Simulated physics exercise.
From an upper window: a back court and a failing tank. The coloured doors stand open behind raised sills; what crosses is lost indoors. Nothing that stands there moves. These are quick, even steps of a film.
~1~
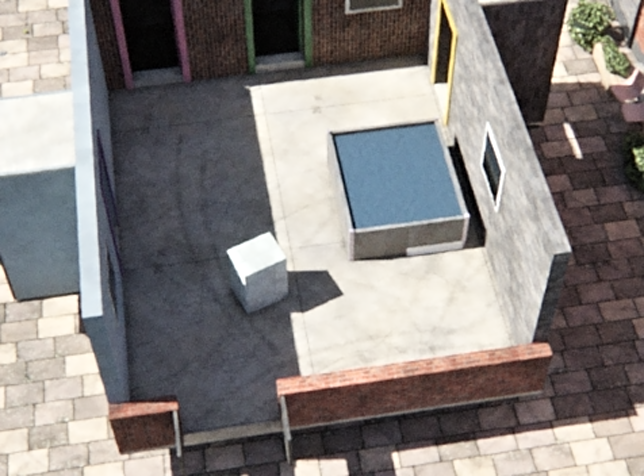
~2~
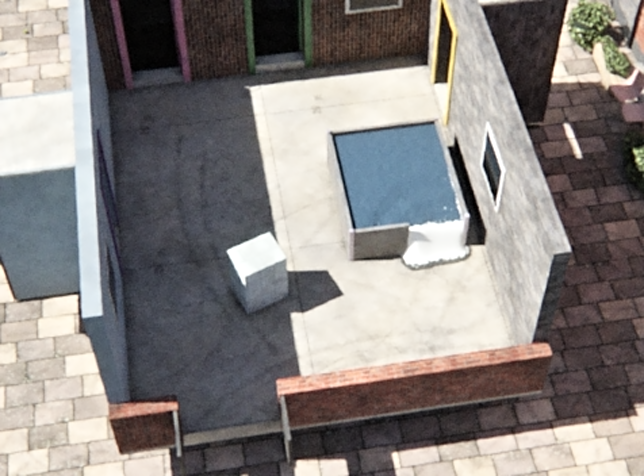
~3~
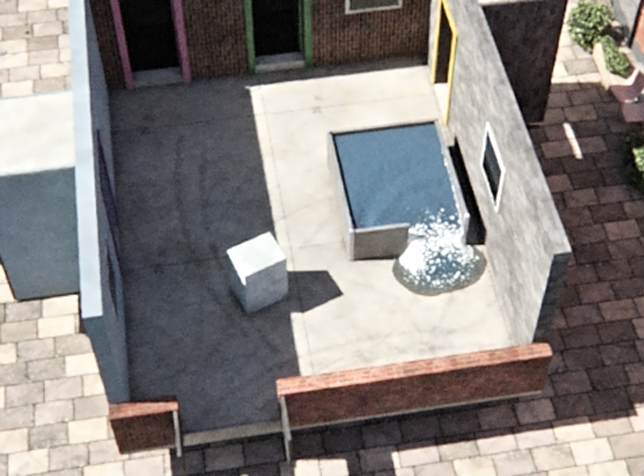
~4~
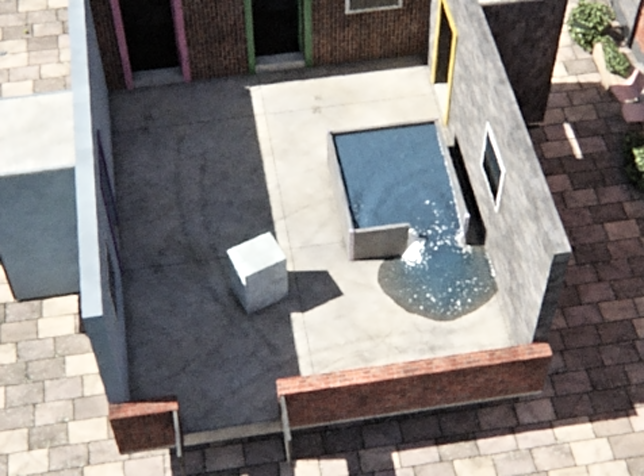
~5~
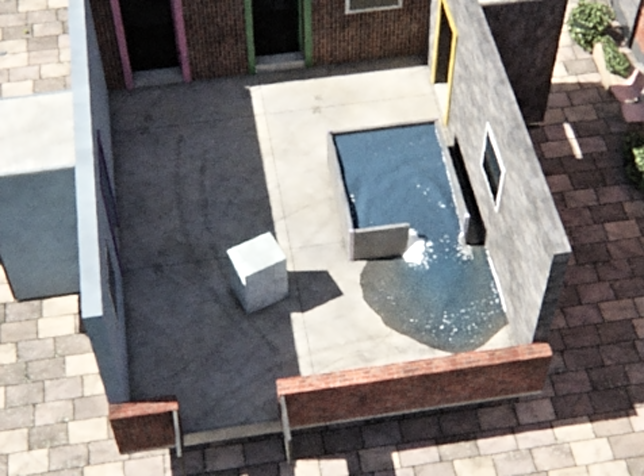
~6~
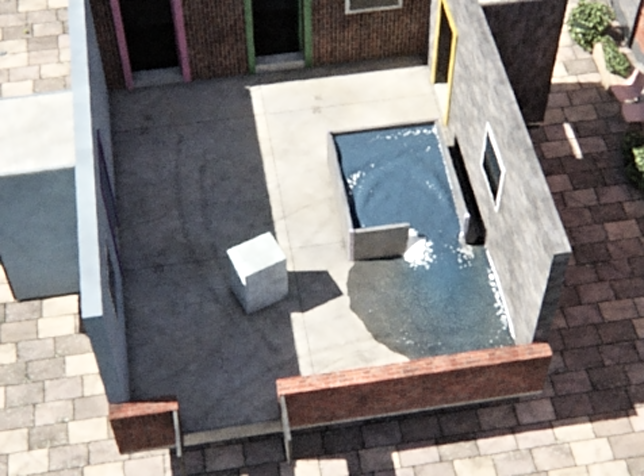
A paved back court, seen from high above as if from an upper window, lies between a pale wall at left and a grey wall at right. Pink- and green-framed doorways stand at the back, a yellow one at right, a pale block near the centre, and an open blue-water tank beyond low brick walls. Water bursts through the tank's front right, foaming and spreading across the floor toward the viewer, while the camera stays still.
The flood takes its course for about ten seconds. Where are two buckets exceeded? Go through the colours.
In the end: The purple door stays under that; the pink door stays under that; the yellow door stays under that; the green door stays under that.
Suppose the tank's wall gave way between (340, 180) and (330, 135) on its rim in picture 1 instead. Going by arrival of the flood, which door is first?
The one in purple.
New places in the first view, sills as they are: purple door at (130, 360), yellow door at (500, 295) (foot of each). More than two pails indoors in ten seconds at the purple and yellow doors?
In short: The purple door lets more in; the yellow door takes more.
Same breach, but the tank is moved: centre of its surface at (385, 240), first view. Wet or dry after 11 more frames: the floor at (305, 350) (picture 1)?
Answer: Flooded.
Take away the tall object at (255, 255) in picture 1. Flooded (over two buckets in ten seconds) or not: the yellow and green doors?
The yellow door keeps below it; the green door lets less in.
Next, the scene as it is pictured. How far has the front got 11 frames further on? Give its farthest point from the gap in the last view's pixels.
Close to (234, 412).
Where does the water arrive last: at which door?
That is the green door.
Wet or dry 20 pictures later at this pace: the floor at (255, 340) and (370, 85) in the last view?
In turn: Flooded, clear.
A moment on, water covers 15 % of the floor; the purple door not reached, the pink door not reached, the yellow door not reached, the green door not reached.
Next, water covers 20 % of the floor; the purple door not reached, the pink door not reached, the yellow door not reached, the green door not reached.
Then, water covers 35 % of the floor; the purple door not reached, the pink door not reached, the yellow door not reached, the green door not reached.
Later, water covers 65 % of the floor; the purple door wet at the sill, nothing in, the pink door not reached, the yellow door wet at the sill, nothing in, the green door not reached.
In the end, water covers 90 % of the floor; the purple door wet at the sill, nothing in, the pink door wet at the sill, nothing in, the yellow door wet at the sill, nothing in, the green door wet at the sill, nothing in.
